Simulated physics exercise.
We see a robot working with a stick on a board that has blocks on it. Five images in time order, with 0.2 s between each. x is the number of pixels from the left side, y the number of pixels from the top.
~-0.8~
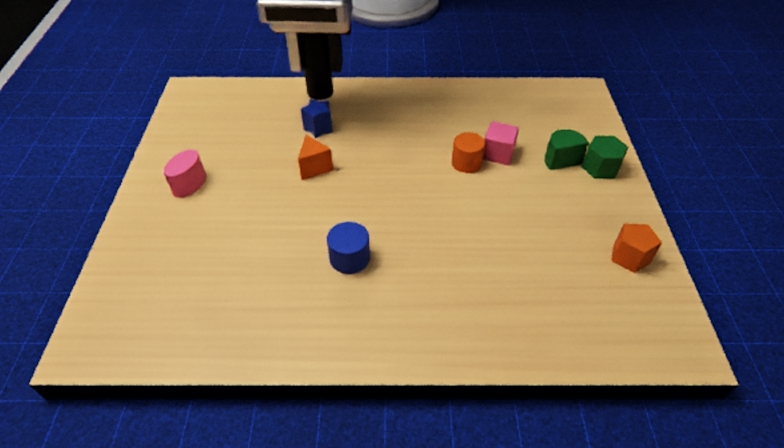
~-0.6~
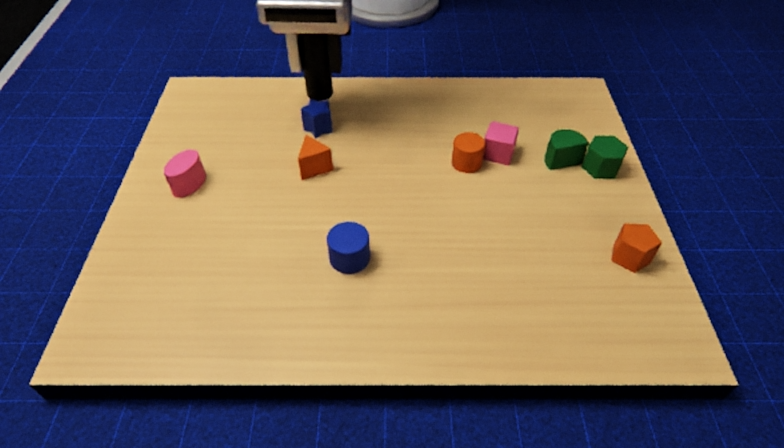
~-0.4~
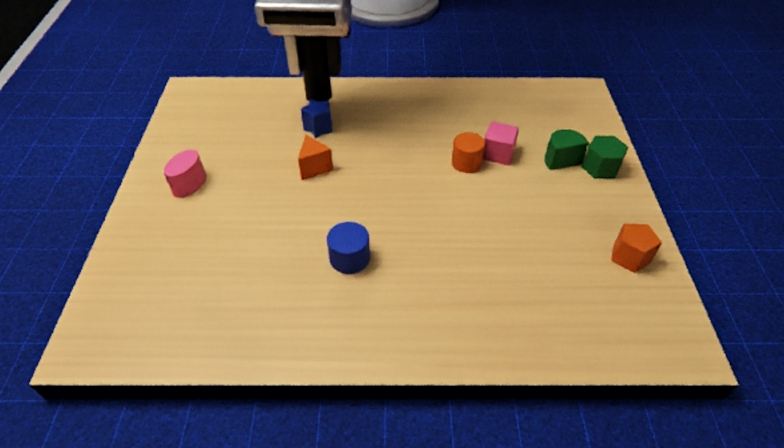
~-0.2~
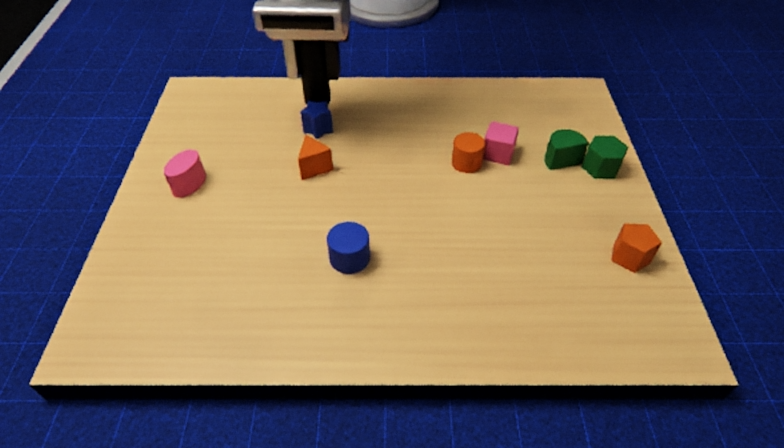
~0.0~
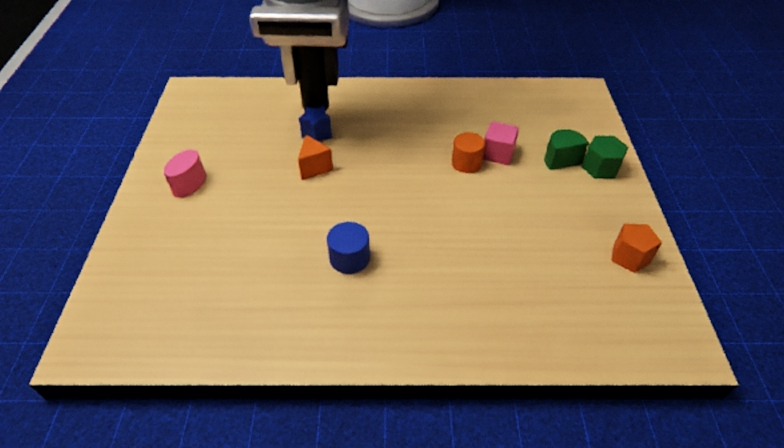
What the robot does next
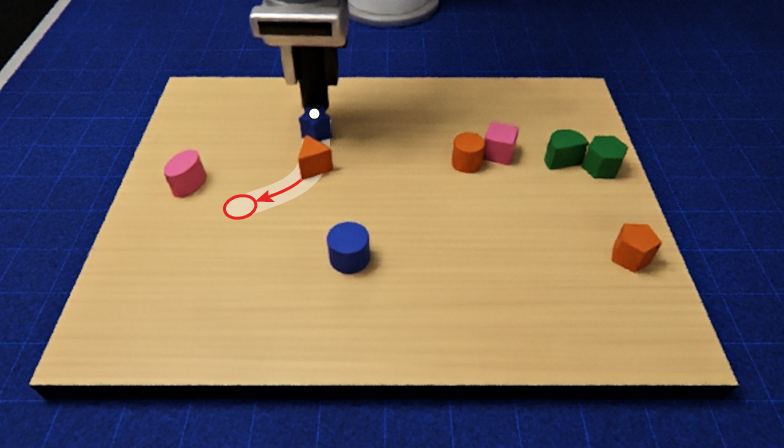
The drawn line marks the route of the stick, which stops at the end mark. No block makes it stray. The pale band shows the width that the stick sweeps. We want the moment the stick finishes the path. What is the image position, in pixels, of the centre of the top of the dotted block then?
I think it will end close to (290, 186).
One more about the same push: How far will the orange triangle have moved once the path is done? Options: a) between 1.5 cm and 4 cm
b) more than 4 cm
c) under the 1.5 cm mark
I choose b.
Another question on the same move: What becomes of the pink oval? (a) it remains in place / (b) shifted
(a)
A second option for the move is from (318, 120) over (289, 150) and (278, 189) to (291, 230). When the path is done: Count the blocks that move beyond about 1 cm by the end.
Two will move.
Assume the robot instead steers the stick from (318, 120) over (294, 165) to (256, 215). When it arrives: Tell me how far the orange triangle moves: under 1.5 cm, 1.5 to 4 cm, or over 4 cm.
It falls in the over 4 cm band.
The drawn path runs from (318, 120) over (315, 153) and (293, 186) to (240, 207); the dot is on the blue star block.
On the path given first. One third of the way, stick at (313, 139); orange triangle at (305, 166); blue star block at (312, 148).
Two thirds of the way, stick at (289, 173); orange triangle at (294, 203), turned 25° anticlockwise; blue star block at (296, 183), turned 20° anticlockwise.
At the end, stick at (236, 193); pink oval not moved; orange triangle at (293, 206), turned 45° anticlockwise; blue star block at (290, 186), turned 45° anticlockwise.
